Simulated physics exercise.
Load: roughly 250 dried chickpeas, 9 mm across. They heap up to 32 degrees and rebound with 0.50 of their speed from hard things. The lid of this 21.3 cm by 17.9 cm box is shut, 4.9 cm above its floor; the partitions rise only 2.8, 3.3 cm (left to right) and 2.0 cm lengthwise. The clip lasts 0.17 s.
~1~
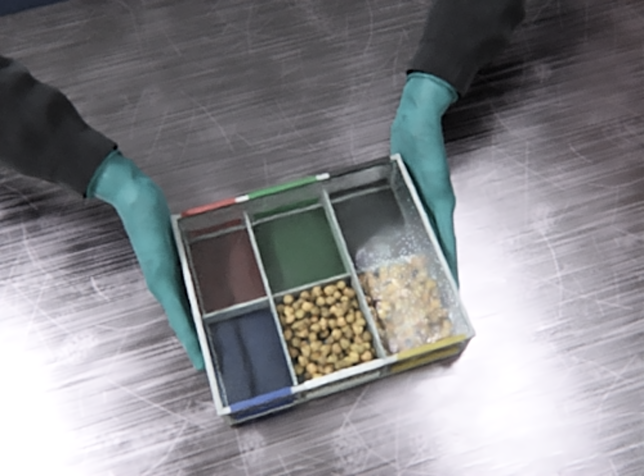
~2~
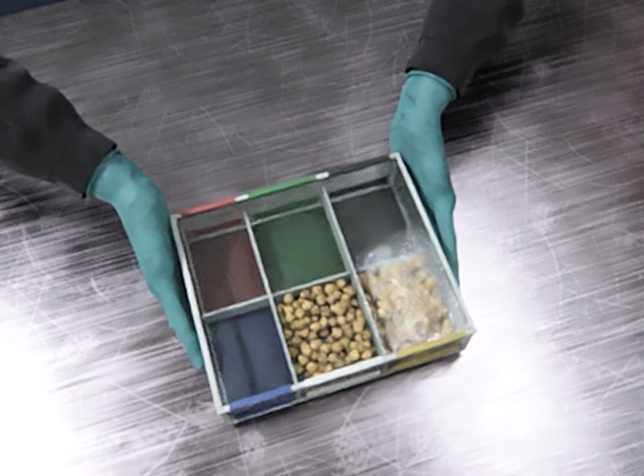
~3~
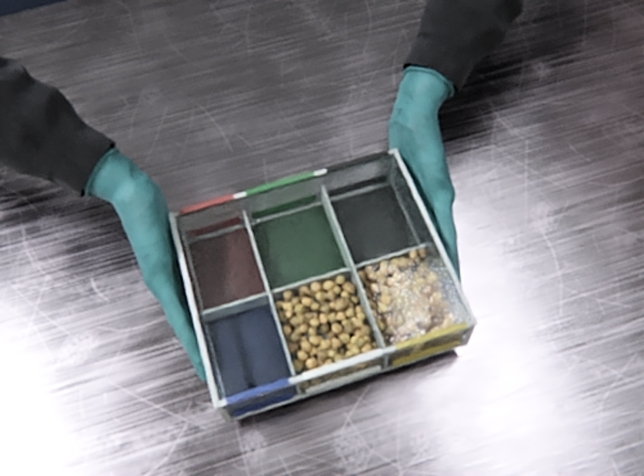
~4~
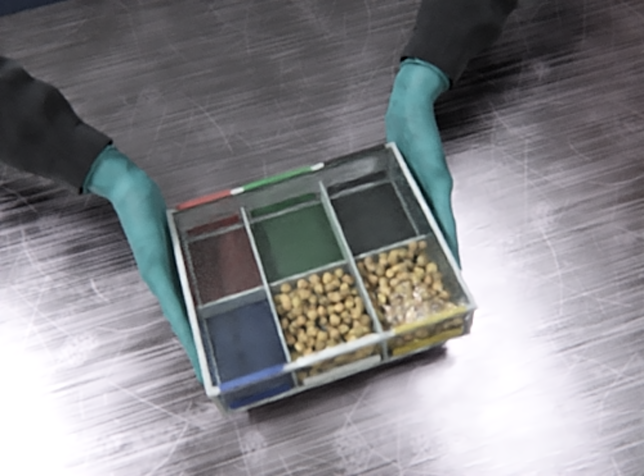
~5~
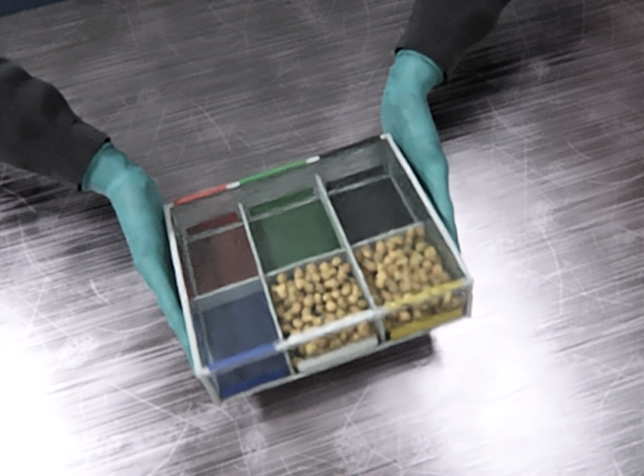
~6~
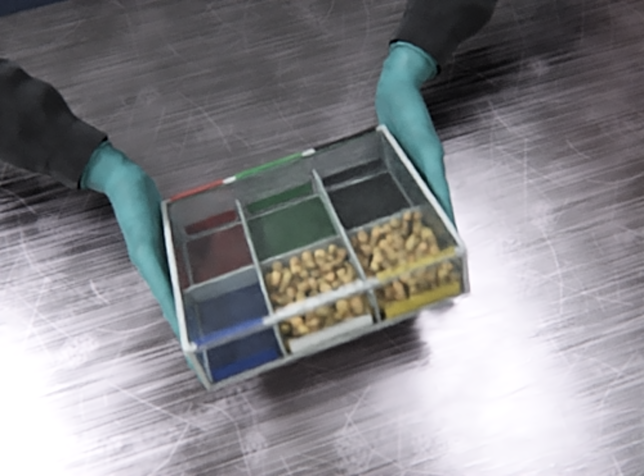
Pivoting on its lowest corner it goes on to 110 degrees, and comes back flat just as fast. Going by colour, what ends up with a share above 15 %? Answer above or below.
Red above, blue below, green above, yellow below, white below, black above.
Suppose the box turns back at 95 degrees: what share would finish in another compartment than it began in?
Some 95 per cent.
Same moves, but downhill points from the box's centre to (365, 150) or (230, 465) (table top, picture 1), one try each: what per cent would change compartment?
Some 90 and 20 per cent.
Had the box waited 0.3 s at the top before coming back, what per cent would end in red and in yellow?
Then: Red 20; yellow 0.
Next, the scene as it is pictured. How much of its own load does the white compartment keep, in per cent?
About 0 per cent.
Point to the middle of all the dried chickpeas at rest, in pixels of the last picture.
Around (305, 223).
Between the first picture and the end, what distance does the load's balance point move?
About 11.0 cm.
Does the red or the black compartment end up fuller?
It is the black one.
Then, 0.47 s after the last picture, tilt 109 degrees; red 10 %, green 35 %, yellow 10 %, white 10 %, black 35 %.
Then, 0.78 s after the last picture, tilt 46 degrees; red 20 %, green 40 %, black 40 %.
Then, 1.19 s after the last picture, tilt 0 degrees; red 20 %, green 40 %, black 40 %.
In the end, red 20 %, blue 0 %, green 40 %, yellow 0 %, white 0 %, black 40 %.
